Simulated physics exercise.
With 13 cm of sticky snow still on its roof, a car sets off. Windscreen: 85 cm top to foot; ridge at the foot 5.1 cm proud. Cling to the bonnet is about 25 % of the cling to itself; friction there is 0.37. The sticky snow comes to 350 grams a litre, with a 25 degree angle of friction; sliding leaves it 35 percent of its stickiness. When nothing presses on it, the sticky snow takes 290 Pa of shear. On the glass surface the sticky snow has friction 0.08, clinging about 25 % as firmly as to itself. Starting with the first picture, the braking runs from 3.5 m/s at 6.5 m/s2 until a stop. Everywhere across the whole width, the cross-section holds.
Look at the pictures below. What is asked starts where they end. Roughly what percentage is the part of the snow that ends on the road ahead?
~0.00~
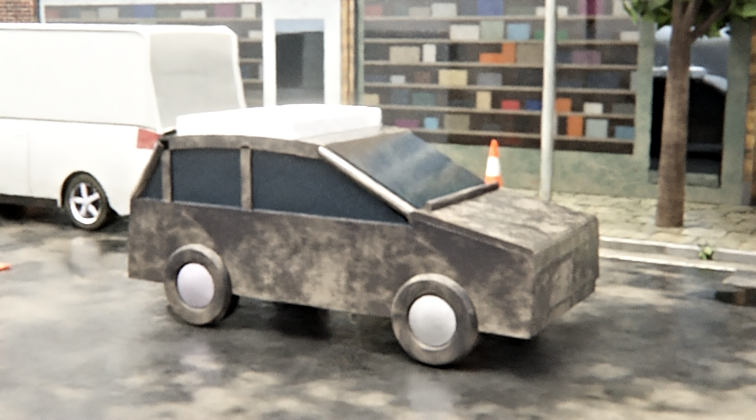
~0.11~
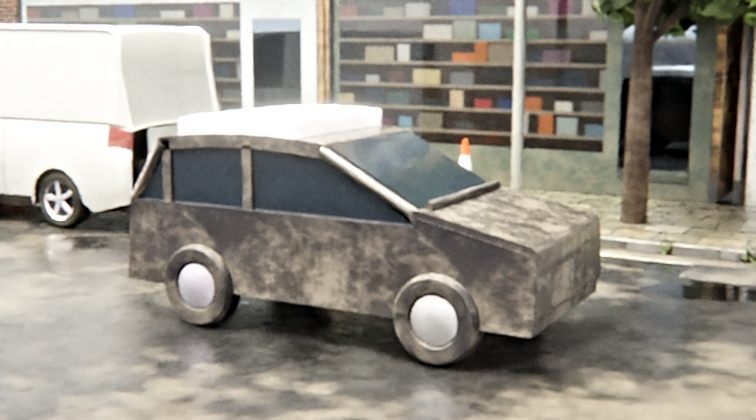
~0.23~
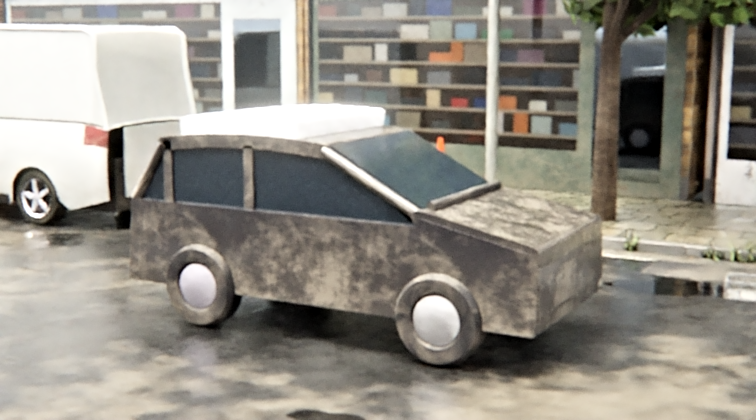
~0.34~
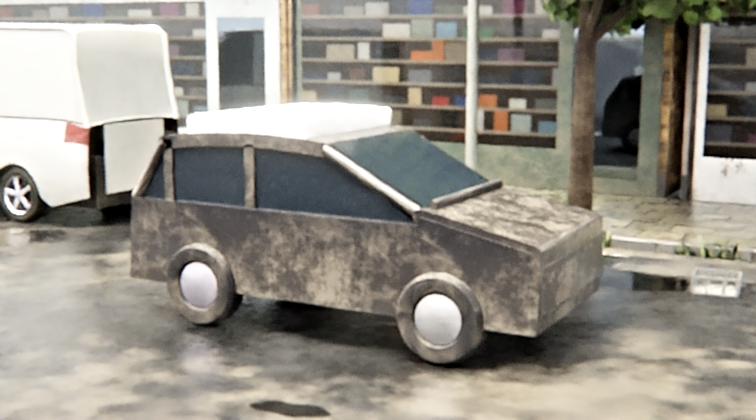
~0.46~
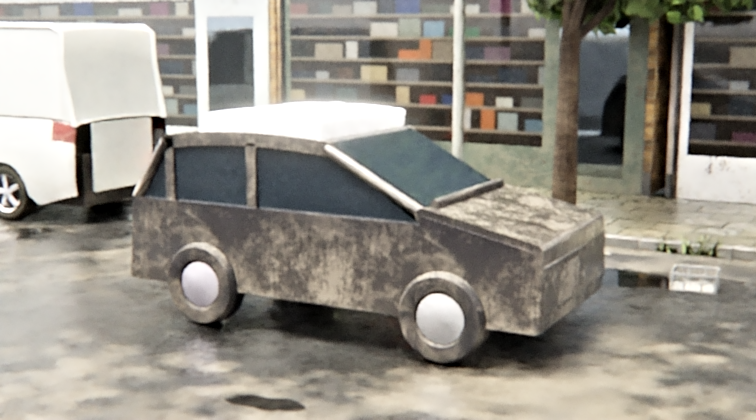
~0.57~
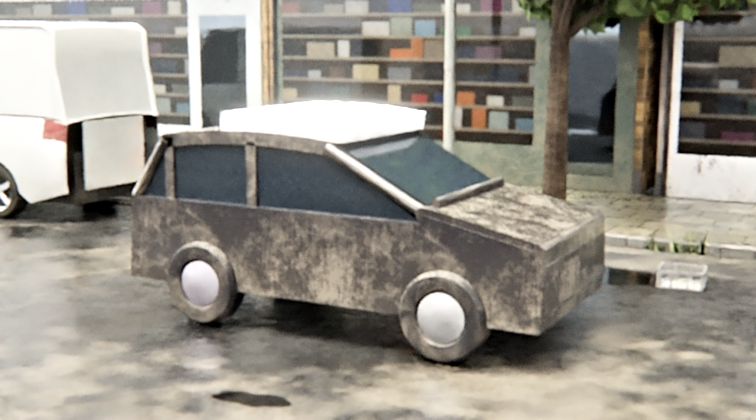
Expect some 58 %.
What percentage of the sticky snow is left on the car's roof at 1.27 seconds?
Around 0 %.
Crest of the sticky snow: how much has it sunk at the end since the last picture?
Measured change: About 40 cm.
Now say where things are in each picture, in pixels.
The first frame shows leading edge of the sticky snow at (293, 126).
The second frame shows leading edge of the sticky snow at (294, 133).
The third frame shows leading edge of the sticky snow at (297, 126), its middle shifted 1.1 cm.
The fourth frame shows leading edge of the sticky snow at (305, 125), its middle shifted 6.5 cm.
The fifth frame shows leading edge of the sticky snow at (321, 124), its middle shifted 18 cm.
The sixth frame shows leading edge of the sticky snow at (344, 129), its middle shifted 36 cm, 12 % of it past the top of the windscreen, in one piece.
After 0.89 s, 20 % of the snow is on the roof, 71 % on the glass, 10 % on the bonnet and none has gone off the nose.
After 1.27 s, none of the snow is on the roof, 24 % on the glass, 75 % on the bonnet and 2 % has gone off the nose.
After 1.66 s, none of the snow is on the roof, 16 % on the glass, 65 % on the bonnet and 19 % has gone off the nose.
After 2.04 s, none of the snow is on the roof, 16 % on the glass, 29 % on the bonnet and 55 % has gone off the nose.
After 2.60 s, at the end, none of the snow is on the roof, 16 % on the glass, 26 % on the bonnet and 58 % has gone off the nose.
